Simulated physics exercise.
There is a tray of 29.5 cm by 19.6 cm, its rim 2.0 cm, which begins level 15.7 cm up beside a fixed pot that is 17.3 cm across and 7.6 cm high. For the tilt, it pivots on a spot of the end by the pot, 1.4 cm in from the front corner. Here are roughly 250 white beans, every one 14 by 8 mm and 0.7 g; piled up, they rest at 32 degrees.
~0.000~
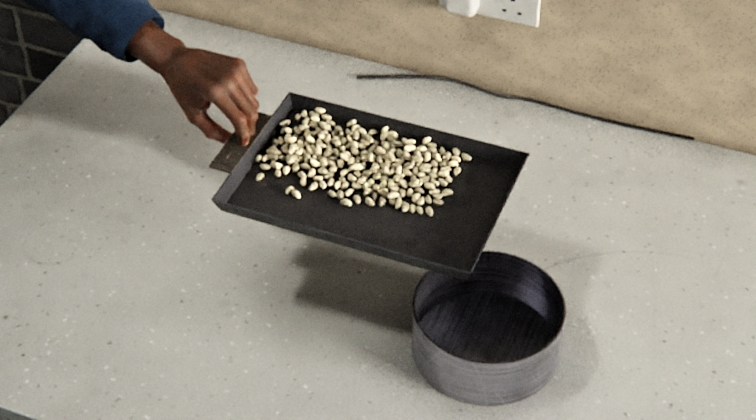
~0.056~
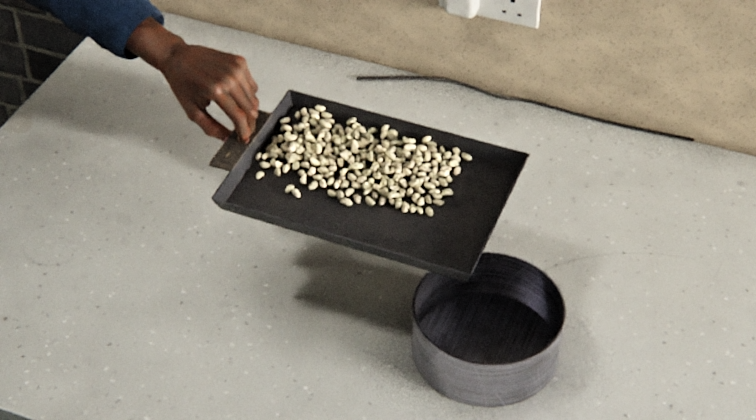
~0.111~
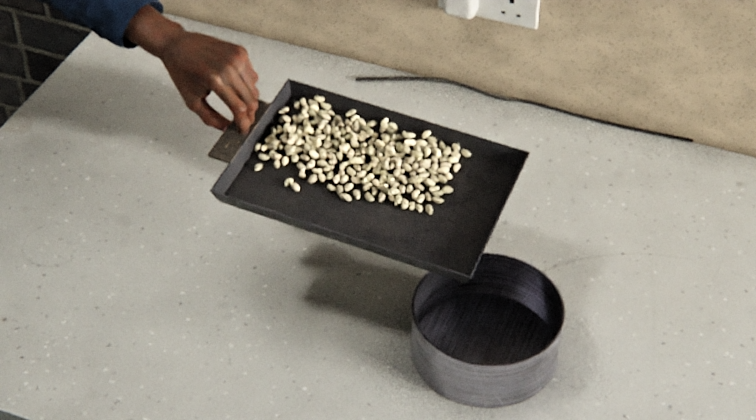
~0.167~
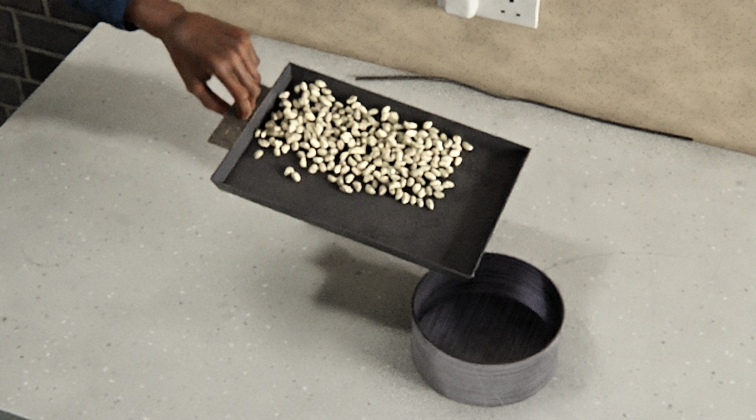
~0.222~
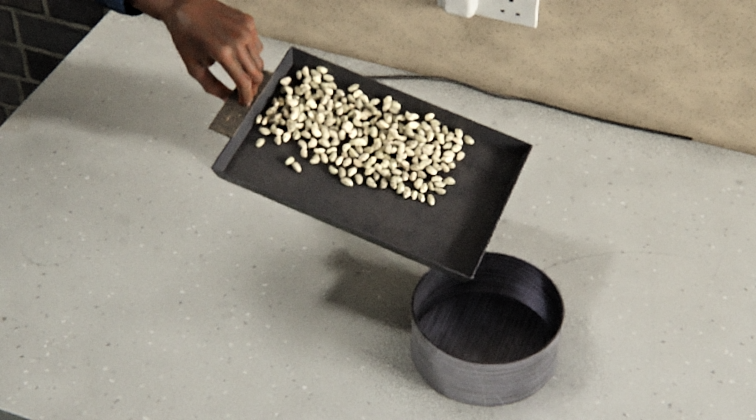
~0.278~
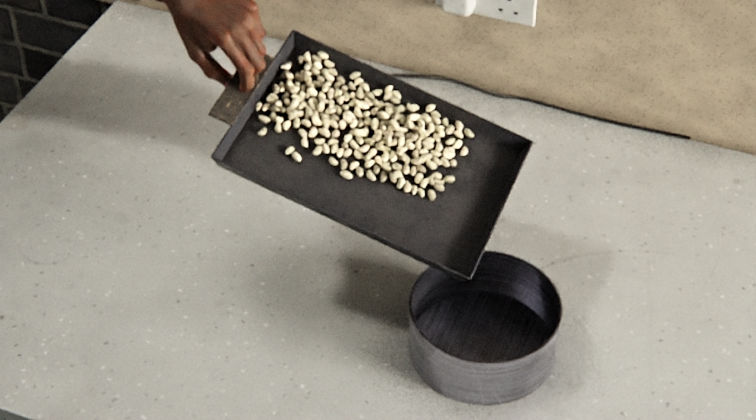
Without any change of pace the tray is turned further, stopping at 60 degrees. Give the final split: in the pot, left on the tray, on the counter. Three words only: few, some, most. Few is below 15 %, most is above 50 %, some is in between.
Pot - some, tray - some, counter - some.
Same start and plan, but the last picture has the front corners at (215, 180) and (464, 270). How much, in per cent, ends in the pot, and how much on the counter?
That works out as pot 25 and counter 40.
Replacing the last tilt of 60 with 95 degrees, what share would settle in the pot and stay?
Pot share: About 55 per cent.
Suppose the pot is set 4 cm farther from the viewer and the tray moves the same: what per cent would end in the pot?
Result after the change: About 10 in a hundred.
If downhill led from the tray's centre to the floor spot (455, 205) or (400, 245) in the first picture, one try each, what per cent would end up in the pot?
Roughly 20 per cent on the first try and 15 per cent on the second.
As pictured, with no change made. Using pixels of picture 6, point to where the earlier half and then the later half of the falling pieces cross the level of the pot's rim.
(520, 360) first, (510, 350) later, roughly.
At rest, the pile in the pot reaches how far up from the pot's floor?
Some 1.5 cm up.
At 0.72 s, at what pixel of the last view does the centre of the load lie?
Approximately (464, 212) in the final picture.
Then, at 0.54 s, tilt 38 degrees; the tray holds 100 %, the pot 0 %.
Then, at 0.72 s, tilt 53 degrees; the tray holds 100 %, the pot 0 %.
Then, at 1.02 s, tilt 60 degrees; the tray holds 25 %, the pot 25 %.
By 2.4 s all is still; pot 35 %, tray 20 %, counter 40 %.
